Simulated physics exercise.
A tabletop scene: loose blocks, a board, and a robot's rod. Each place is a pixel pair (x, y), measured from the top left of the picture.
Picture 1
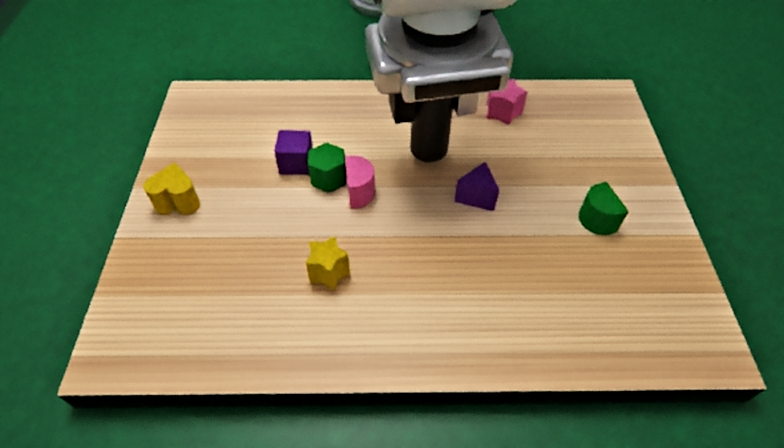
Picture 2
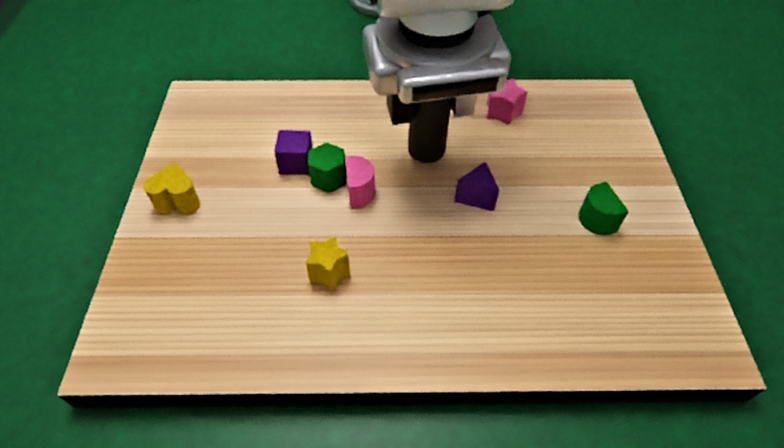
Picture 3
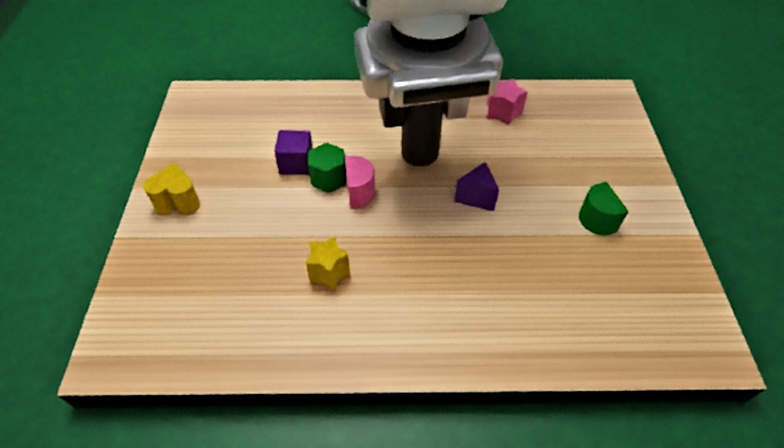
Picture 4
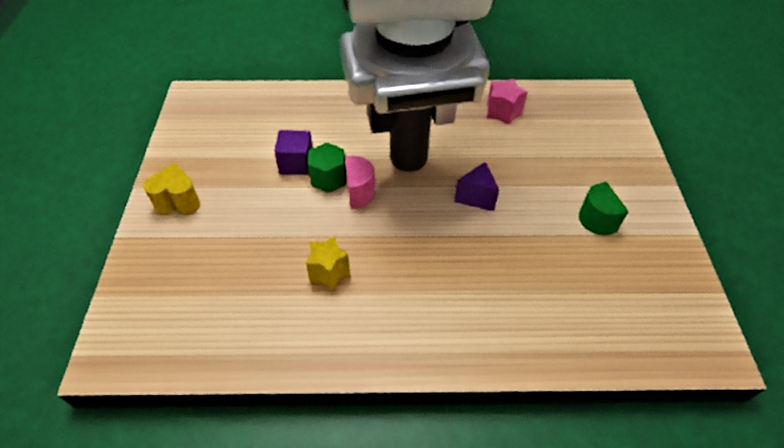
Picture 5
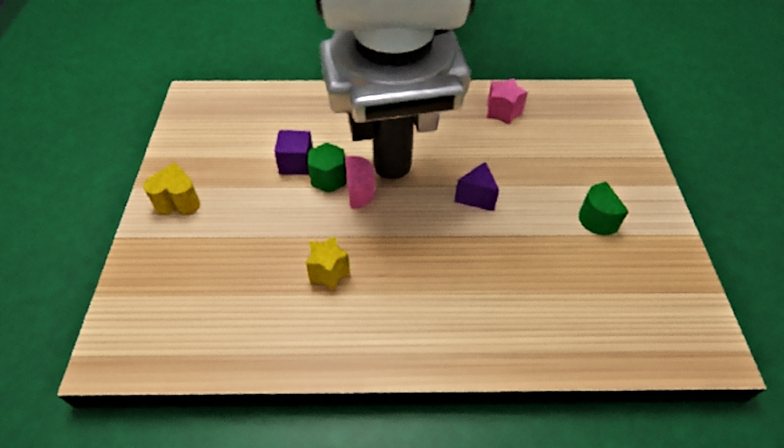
On a wooden board over green cloth, a robot's dark rod moving slightly left toward a pink block among still, colourful blocks.
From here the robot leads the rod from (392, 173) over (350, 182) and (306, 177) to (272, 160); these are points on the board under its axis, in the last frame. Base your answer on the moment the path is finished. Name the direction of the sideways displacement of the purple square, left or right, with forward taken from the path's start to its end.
It shifts rightward.
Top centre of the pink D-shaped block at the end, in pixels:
The centre of its top will be at (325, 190).
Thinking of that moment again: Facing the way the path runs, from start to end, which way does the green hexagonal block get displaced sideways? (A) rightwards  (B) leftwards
My answer is option B.
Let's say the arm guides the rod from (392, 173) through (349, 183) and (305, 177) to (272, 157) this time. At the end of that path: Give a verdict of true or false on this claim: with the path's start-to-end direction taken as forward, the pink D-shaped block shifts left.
The statement is true.
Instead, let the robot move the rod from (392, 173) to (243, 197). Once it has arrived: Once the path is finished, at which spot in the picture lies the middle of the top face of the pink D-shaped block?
The point I'd pick in the picture is (327, 191).
On the path given first. One third of the way, rod (348, 175); purple square (285, 139), turned 25° clockwise; green hexagonal block (306, 162), turned 20° clockwise; pink D-shaped block (331, 188).
Two thirds of the way, rod (305, 170); purple square (273, 137), turned 65° clockwise; green hexagonal block (265, 168), turned 25° anticlockwise; pink D-shaped block (325, 190), turned 15° anticlockwise.
At the end, rod (271, 153); purple square (244, 120), turned 50° clockwise; green hexagonal block (254, 168), turned 50° anticlockwise; pink D-shaped block (325, 190), turned 15° anticlockwise; purple triangle in place.
